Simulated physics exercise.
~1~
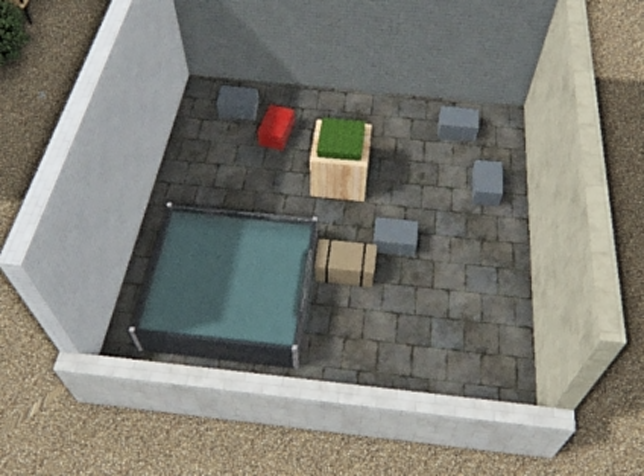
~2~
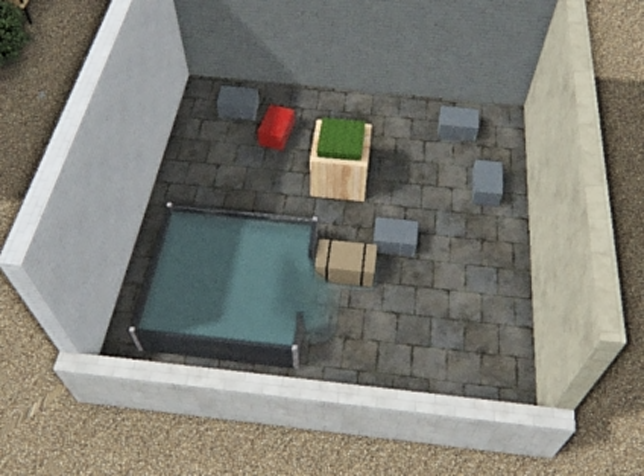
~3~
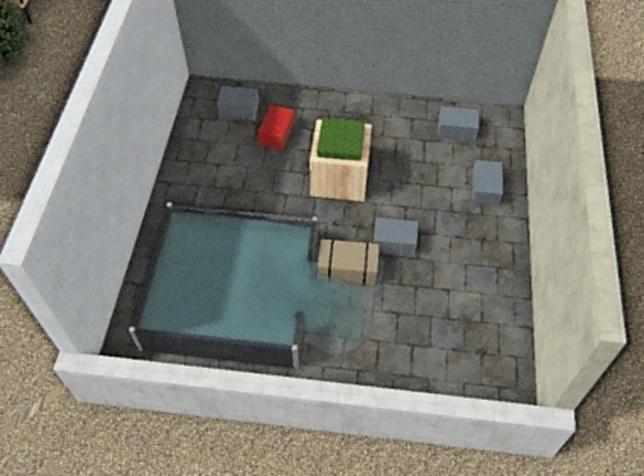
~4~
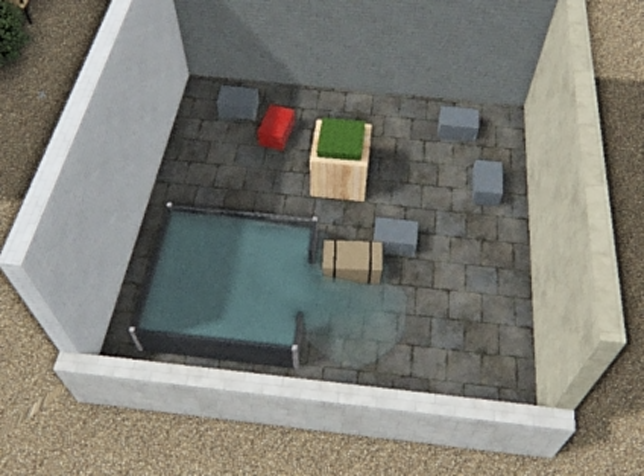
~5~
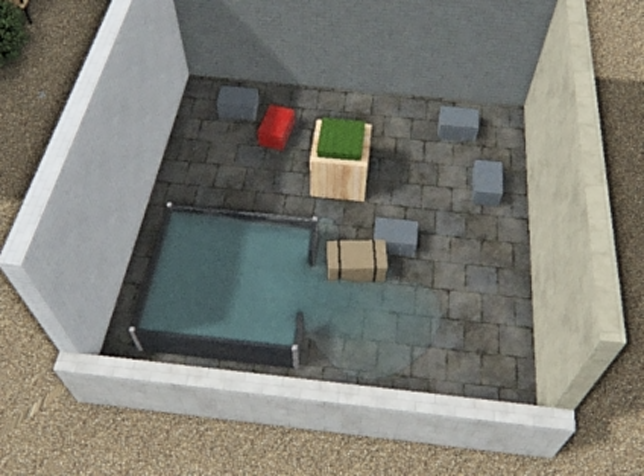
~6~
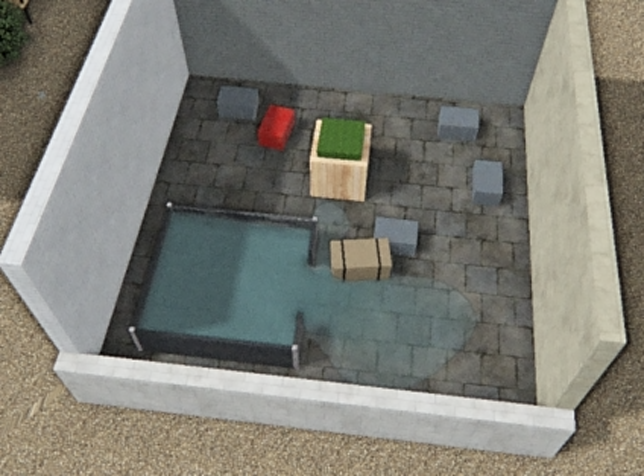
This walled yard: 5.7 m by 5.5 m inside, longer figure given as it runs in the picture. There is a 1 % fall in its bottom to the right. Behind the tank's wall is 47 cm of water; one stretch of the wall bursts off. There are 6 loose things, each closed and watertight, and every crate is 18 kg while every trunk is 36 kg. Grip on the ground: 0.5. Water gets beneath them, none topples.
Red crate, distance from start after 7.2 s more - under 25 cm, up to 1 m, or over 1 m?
Displacement: Negligible.
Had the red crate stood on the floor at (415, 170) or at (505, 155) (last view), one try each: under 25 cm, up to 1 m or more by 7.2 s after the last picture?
Outcomes in order: It sits still; it is taken a long way.
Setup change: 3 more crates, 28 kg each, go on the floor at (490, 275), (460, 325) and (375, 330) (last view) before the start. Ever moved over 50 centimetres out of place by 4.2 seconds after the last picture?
Beyond it, beyond it, beyond it.
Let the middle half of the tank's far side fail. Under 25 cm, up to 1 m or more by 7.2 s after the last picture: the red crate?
Note: Red crate displaced a long way.
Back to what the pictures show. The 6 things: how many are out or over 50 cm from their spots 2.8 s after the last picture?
I count 1 of them.
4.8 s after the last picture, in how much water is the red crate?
I'd say around 0 cm.
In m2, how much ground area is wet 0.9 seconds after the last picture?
11.5 m2.
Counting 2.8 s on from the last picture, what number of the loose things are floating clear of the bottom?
Of them, 0.
Then, 0.9 s after the last picture the red crate is near (276, 121), 0.0 m from its start, aground; 0 afloat.
Then, 2.8 s after the last picture the red crate is near (276, 121), 0.0 m from its start, aground; 0 afloat.
Then, 4.8 s after the last picture the red crate is near (276, 121), 0.0 m from its start, aground; 0 afloat.
Then, 7.2 s after the last picture the red crate is near (276, 121), 0.0 m from its start, aground; 1 afloat.
